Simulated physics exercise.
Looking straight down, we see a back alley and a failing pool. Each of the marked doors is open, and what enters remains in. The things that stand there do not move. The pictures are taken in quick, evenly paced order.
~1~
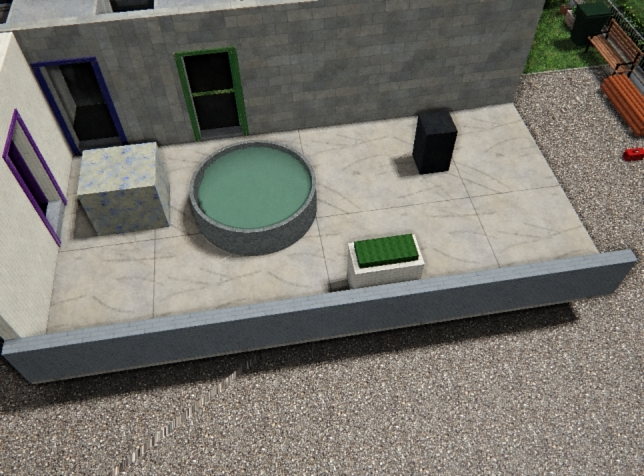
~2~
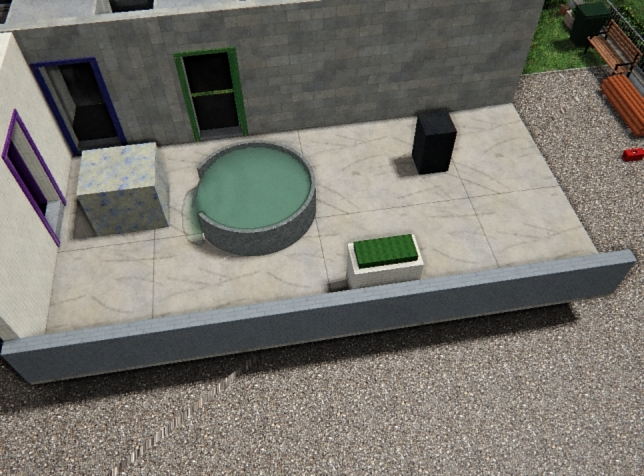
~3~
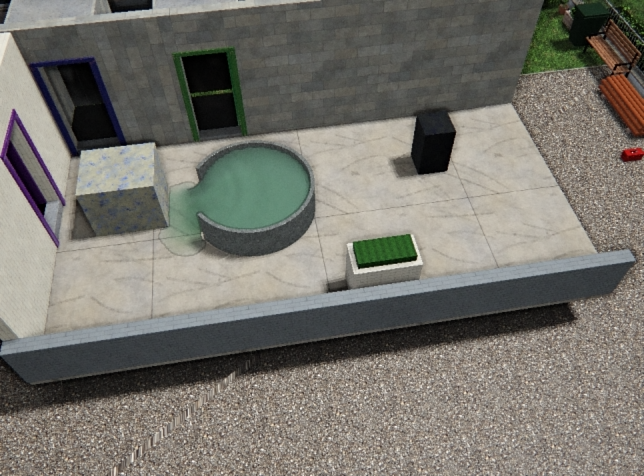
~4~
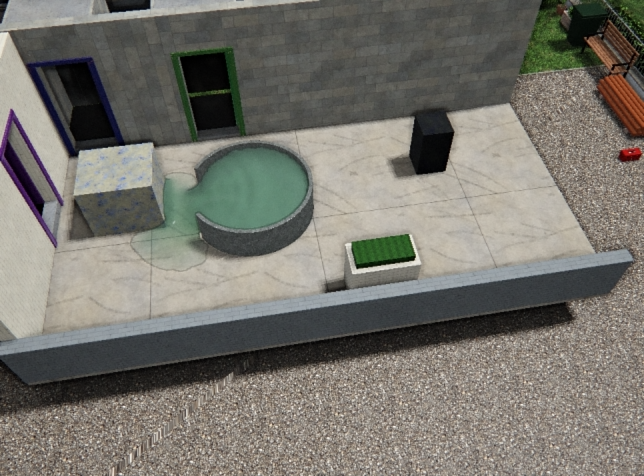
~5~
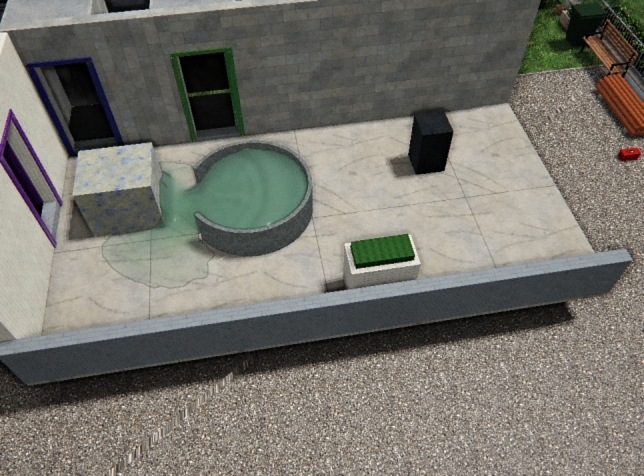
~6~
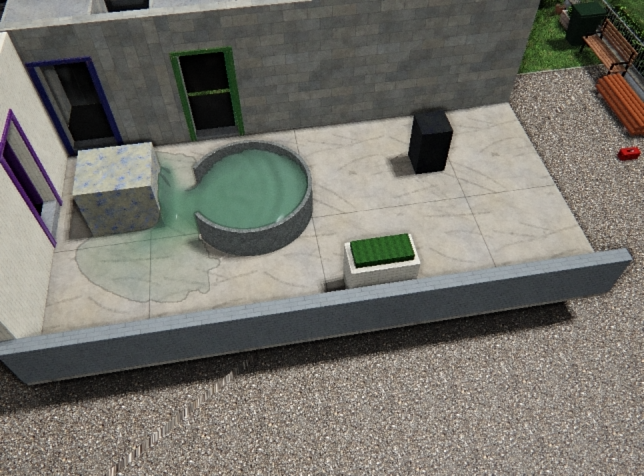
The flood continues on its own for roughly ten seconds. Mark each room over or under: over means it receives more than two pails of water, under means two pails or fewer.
Purple door - under; green door - over; blue door - under.
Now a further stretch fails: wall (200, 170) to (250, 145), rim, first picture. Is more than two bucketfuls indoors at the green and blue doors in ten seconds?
Green is over, blue goes over.
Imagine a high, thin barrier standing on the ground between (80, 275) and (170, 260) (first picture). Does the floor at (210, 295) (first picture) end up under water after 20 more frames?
Swamped.
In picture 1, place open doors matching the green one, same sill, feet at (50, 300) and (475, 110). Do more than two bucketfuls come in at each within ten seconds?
Well, the first one overshoots and the other one doesn't reach it.
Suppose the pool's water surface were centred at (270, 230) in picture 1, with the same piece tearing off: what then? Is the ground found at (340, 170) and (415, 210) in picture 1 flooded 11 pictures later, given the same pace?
In the order asked: Unreached, then unreached.
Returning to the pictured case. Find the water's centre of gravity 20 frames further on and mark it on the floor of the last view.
Estimate: (191, 225).
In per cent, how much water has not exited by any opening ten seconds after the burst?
92 in a hundred.
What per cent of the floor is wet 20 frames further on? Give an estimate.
That should be about 45 %.
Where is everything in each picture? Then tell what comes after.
The first frame shows still water in the round tank at (253, 186).
In the second frame, water pours out at (197, 207) and has run to a hidden place.
In the third frame, the front is at (174, 189), out from the gap at (197, 209).
In the fourth frame, water pours out at (195, 210) and has run to (166, 266).
In the fifth frame, the front is at (108, 252), out from the gap at (195, 210).
In the sixth frame, water pours out at (194, 209) and has run to (83, 263).
A moment on, water covers 20 % of the floor; the purple door not reached, the green door under two buckets in, the blue door not reached.
Next, water covers 30 % of the floor; the purple door wet at the sill, nothing in, the green door over two buckets in, the blue door wet at the sill, nothing in.
Then, water covers 45 % of the floor; the purple door wet at the sill, nothing in, the green door far over two buckets in, the blue door wet at the sill, nothing in.
Later, water covers 65 % of the floor; the purple door wet at the sill, nothing in, the green door far over two buckets in, the blue door wet at the sill, nothing in.
In the end, water covers 85 % of the floor; the purple door wet at the sill, nothing in, the green door far over two buckets in, the blue door under two buckets in.
